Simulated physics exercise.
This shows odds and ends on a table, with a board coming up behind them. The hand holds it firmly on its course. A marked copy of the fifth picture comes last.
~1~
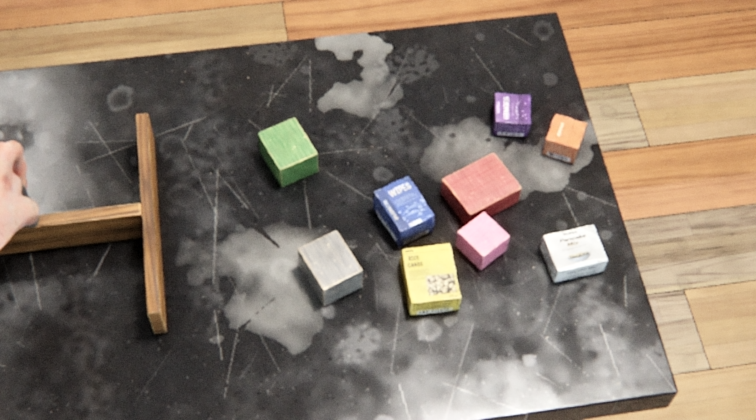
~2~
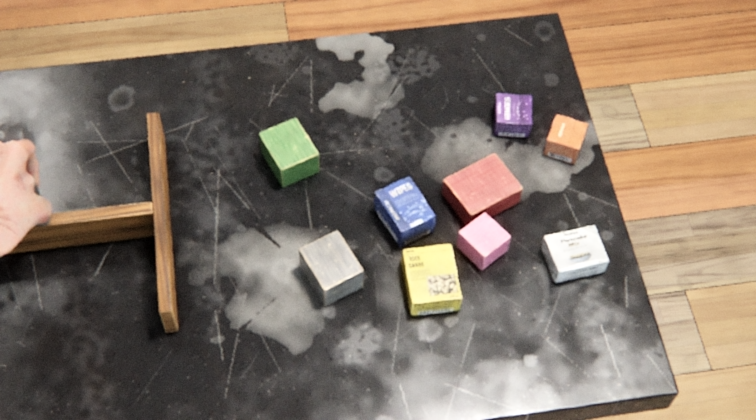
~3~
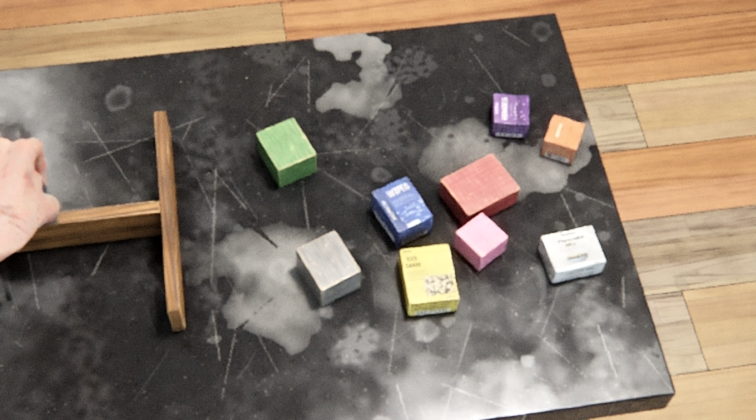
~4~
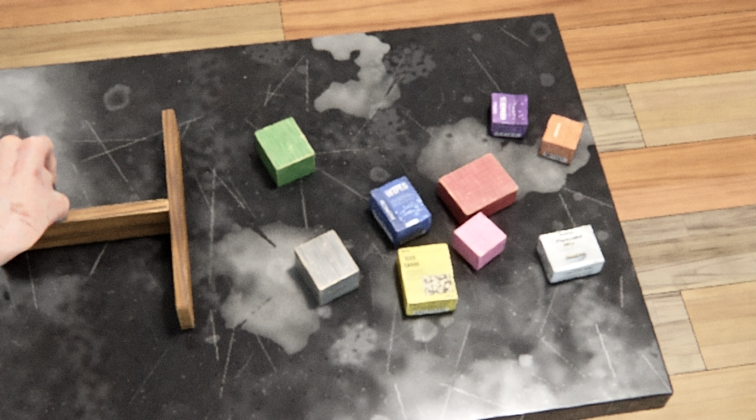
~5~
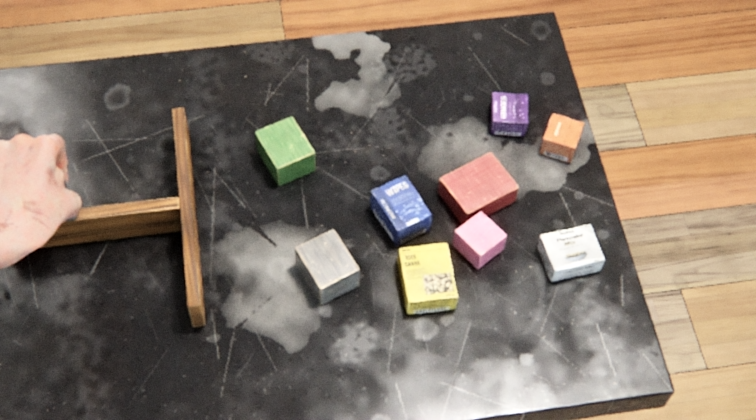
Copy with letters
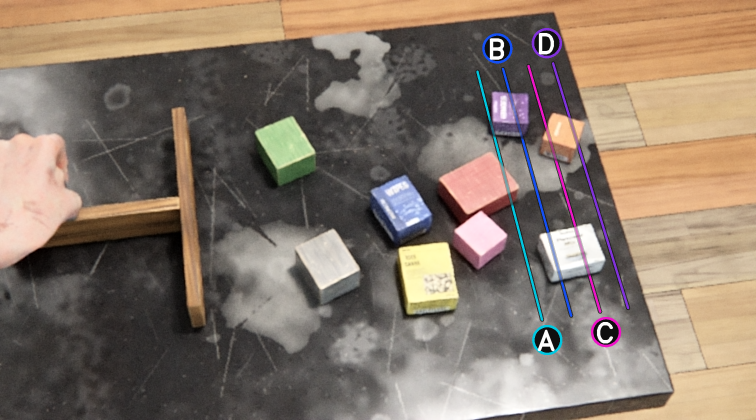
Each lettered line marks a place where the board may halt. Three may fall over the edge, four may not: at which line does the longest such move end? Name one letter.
It should halt at B.
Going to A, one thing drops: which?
The white packet goes over.
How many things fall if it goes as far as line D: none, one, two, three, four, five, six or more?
In all, six or more.
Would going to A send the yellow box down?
No.
On the marked copy, A at (507, 187); B at (535, 184); C at (562, 181); D at (588, 177).
Taking B. A third of the way, board (315, 186); grey block (355, 265); green block (335, 148).
Two thirds of the way, board (441, 171); white packet (581, 251); red block (510, 165).
When it is over, board (535, 160); orange packet over the edge; white packet over the edge; two fallen.
As for the rest, A is within the limit but short; C drops six; D drops nine.
